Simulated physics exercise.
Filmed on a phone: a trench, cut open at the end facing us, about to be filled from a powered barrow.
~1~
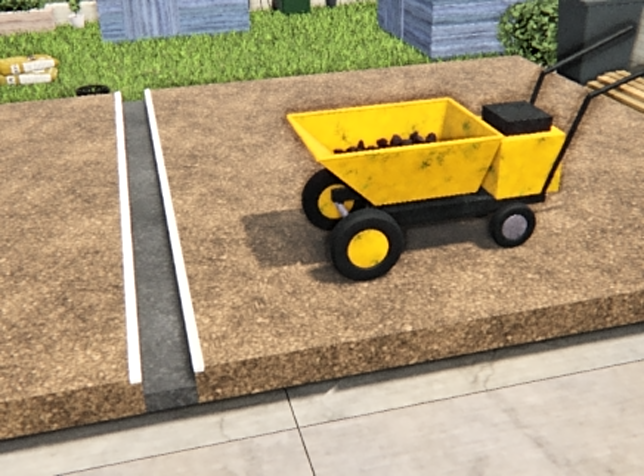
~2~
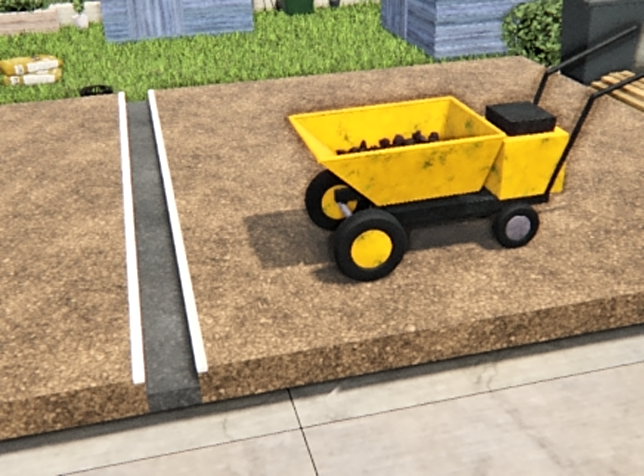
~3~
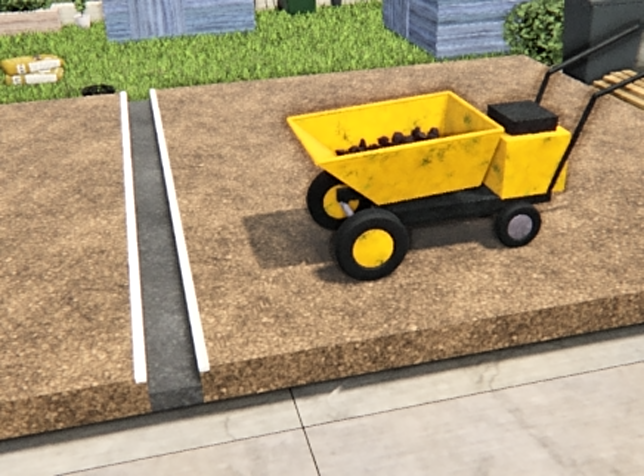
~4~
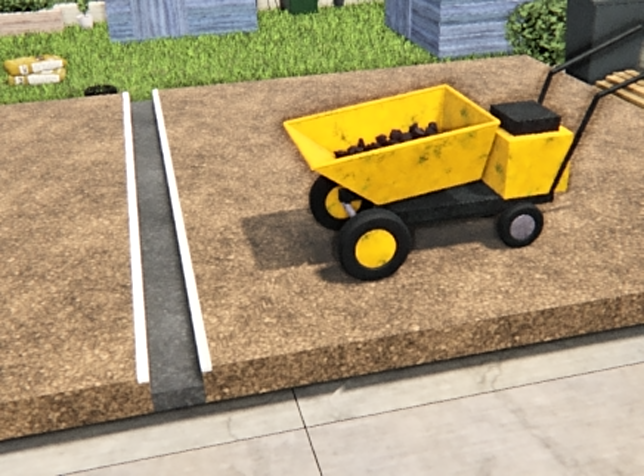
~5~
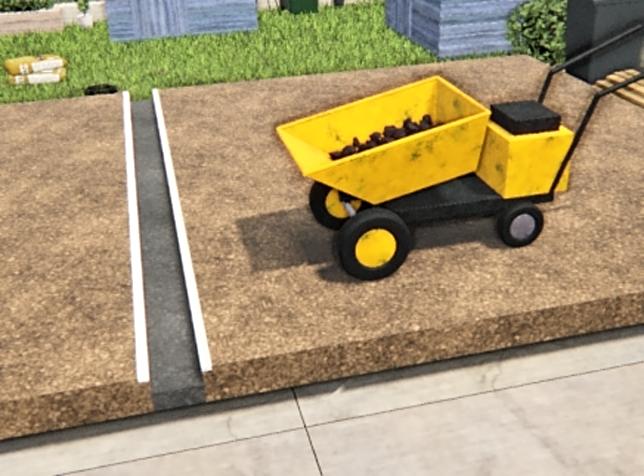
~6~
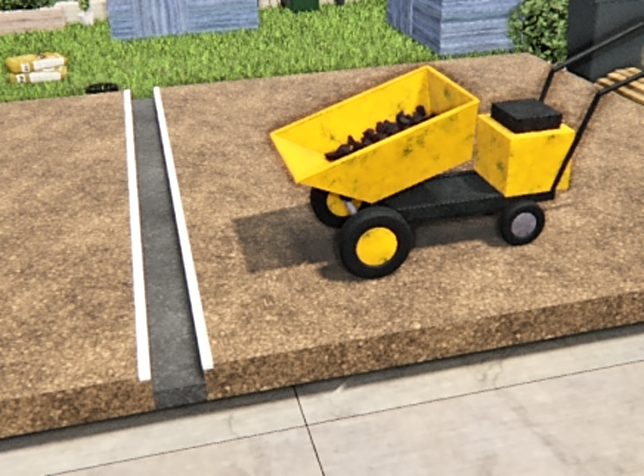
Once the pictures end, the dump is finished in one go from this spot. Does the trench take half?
The trench takes less than half.
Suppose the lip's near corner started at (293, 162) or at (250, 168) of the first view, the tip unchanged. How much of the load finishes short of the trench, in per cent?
The first gives 50 %, the second 10 %.
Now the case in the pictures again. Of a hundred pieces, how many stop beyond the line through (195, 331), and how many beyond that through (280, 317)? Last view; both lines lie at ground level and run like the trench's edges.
The first gives 20 %, the second 80 %.
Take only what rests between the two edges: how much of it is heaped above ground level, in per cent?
Some 0 per cent.
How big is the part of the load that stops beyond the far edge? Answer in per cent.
Roughly 0 in a hundred.
Shortly afterwards, skip tipped steeply; the whole lot in the skip.
Next, skip tipped steeply; all but a few in the skip; a little short of the trench.
Some moments later, skip tipped right over; near a quarter in the skip; near two thirds short of the trench; a little in or heaped over the trench.
In the end, skip tipped right over; near a quarter in the skip; near two thirds short of the trench; near a quarter in or heaped over the trench; none at all beyond it.
